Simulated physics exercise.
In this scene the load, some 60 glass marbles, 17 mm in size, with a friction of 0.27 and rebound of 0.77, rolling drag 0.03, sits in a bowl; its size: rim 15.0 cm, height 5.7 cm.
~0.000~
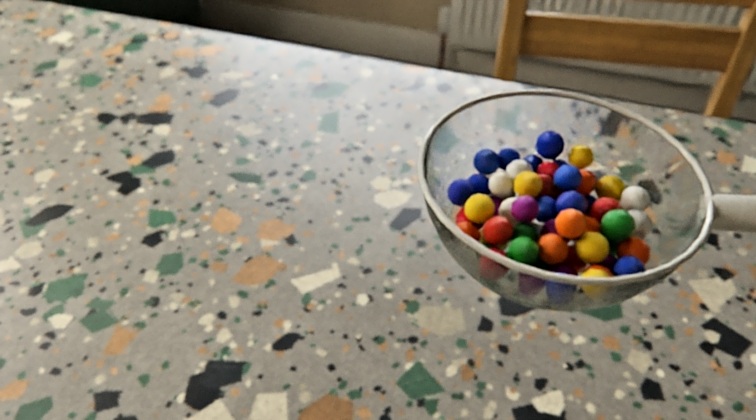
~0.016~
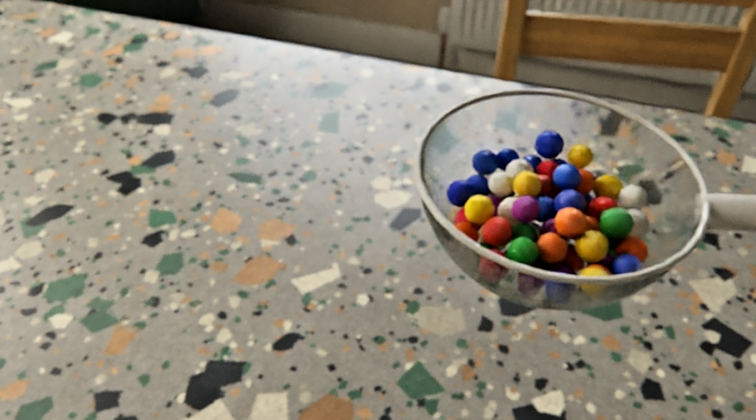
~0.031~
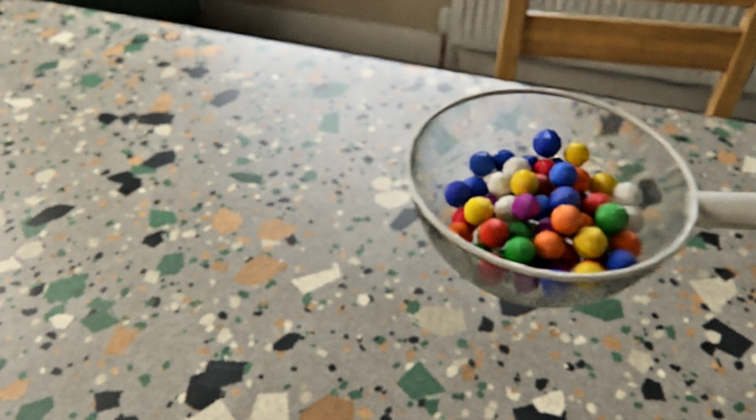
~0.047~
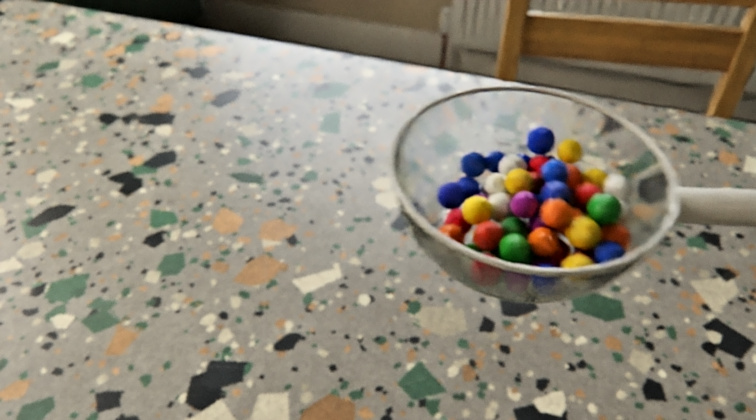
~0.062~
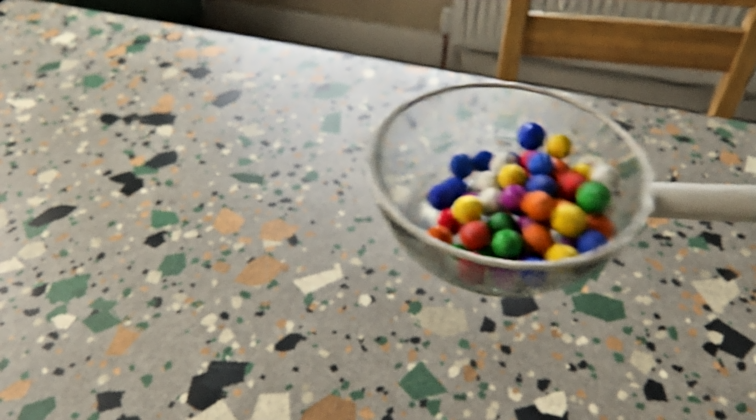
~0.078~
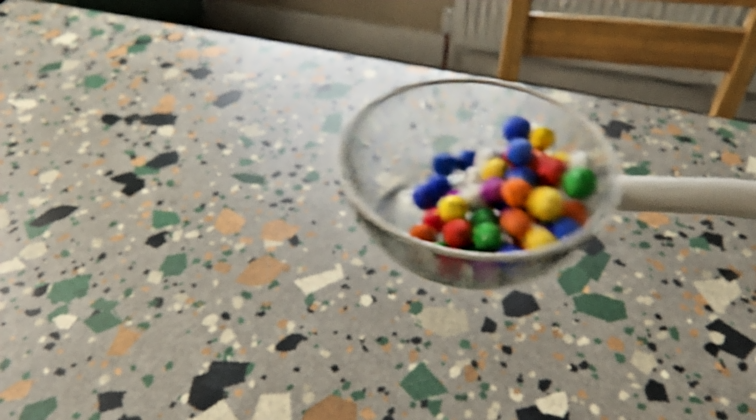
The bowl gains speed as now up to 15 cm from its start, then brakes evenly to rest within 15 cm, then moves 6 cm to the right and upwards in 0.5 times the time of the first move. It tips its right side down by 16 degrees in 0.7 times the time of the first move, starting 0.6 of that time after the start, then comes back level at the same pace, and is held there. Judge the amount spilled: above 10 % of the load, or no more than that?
Above 10 %.
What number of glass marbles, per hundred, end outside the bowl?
Somewhere near 25 per cent, I'd say.
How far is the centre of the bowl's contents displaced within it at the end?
Net movement comes out near 0.0 cm.
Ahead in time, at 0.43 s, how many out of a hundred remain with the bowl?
75 %.
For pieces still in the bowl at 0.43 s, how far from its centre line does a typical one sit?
Median radius: Approx. 3.5 cm.
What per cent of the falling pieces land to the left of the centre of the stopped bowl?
Share: Around 80 %.
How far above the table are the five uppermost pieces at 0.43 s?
29 cm.
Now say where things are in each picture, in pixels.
The first picture shows bowl at (528, 281); tilt 0 degrees; moved 0.0 cm; leading edge at (426, 144); top of the load at (532, 168).
The second picture shows bowl at (525, 280); tilt 0 degrees; moved 0.2 cm; leading edge at (423, 143); top of the load at (531, 168).
The third picture shows bowl at (517, 279); tilt 0 degrees; moved 0.8 cm; leading edge at (414, 142); top of the load at (529, 168).
The fourth picture shows bowl at (502, 275); tilt 0 degrees; moved 1.7 cm; leading edge at (398, 138); top of the load at (521, 167).
The fifth picture shows bowl at (484, 271); tilt 0 degrees; moved 3.0 cm; leading edge at (377, 134); top of the load at (536, 163).
The sixth picture shows bowl at (459, 264); tilt 0 degrees; moved 4.8 cm; leading edge at (349, 129); top of the load at (518, 157). Its speed is now 1.25 m/s.
After 0.27 s, tilt 11 degrees; bowl 95 %, in the air 5 %; middle of all pieces near (67, 85).
Then, at 0.43 s, tilt 12 degrees; bowl 75 %, in the air 20 %; middle of all pieces near (125, 74).
After 0.58 s, tilt 0 degrees; bowl 75 %, fallen left of where it stops 5 %, in the air 15 %; middle of all pieces near (153, 116).
Then, at 0.73 s, tilt 0 degrees; fallen in front of where it stops 5 %, bowl 75 %, fallen left of where it stops 15 %, in the air 5 %; middle of all pieces near (185, 115).
At rest (1.3 s), fallen in front of where it stops 5 %, bowl 75 %, fallen right of where it stops 5 %, fallen left of where it stops 15 %.
